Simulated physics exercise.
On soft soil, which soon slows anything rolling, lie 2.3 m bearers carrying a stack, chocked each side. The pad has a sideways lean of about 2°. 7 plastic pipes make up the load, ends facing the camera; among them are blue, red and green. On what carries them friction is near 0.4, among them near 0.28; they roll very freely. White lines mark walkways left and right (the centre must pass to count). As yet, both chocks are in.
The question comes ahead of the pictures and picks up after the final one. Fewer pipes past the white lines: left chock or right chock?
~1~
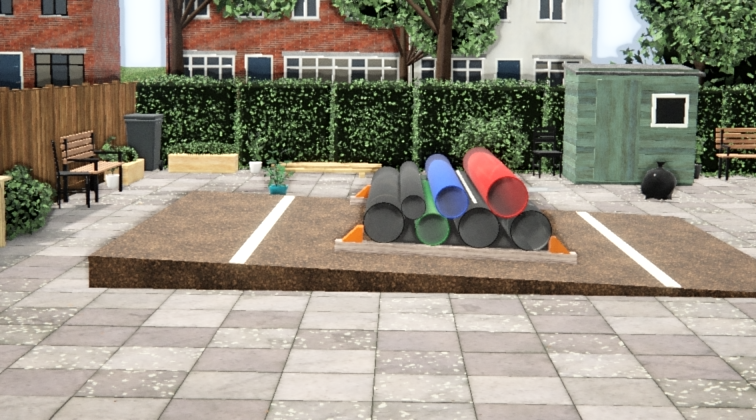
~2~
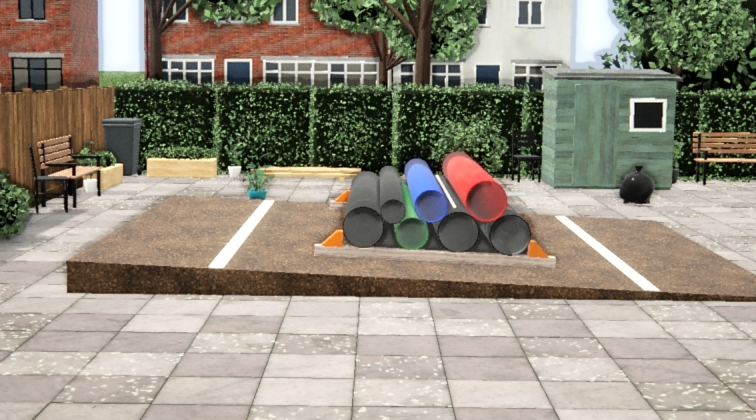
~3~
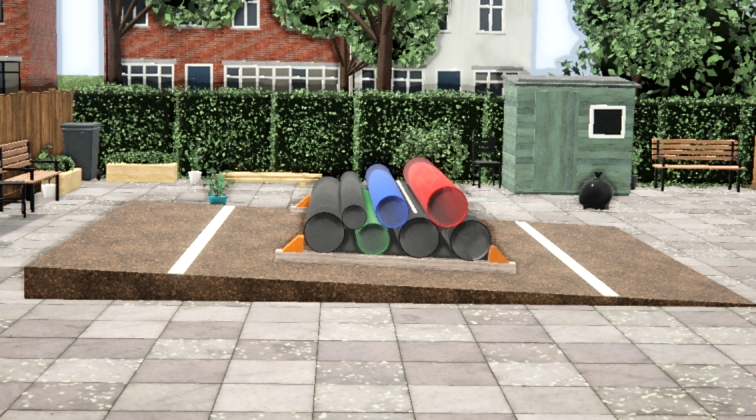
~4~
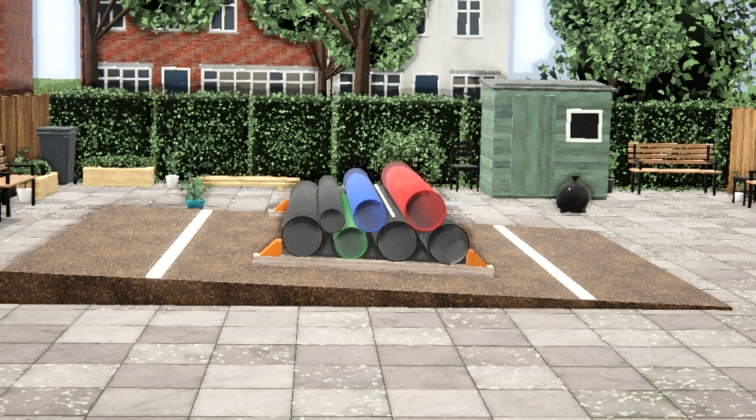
Left.
If it is the left, after 1.5 s, blue is up on others, 110 cm from the bearers' left end; red is up on others, 70 cm from the bearers' right end; green is on the bearers, 95 cm from the bearers' left end; 0 over a line so far.
If it is the left, in the end, blue is up on others, 105 cm from the bearers' left end; red is up on others, 70 cm from the bearers' right end; green is on the bearers, 85 cm from the bearers' left end; 0 over a line so far.
If it is the right, after 2.9 s, blue is on the bearers, 75 cm from the bearers' right end, rolling right; red is off the bearers, 45 cm short of the right line, rolling right; green is on the bearers, 110 cm from the bearers' left end, rolling right; 1 over a line so far.
If it is the right, in the end, blue is past the right line; red is past the right line; green is off the bearers, 30 cm short of the right line; 4 over a line so far.
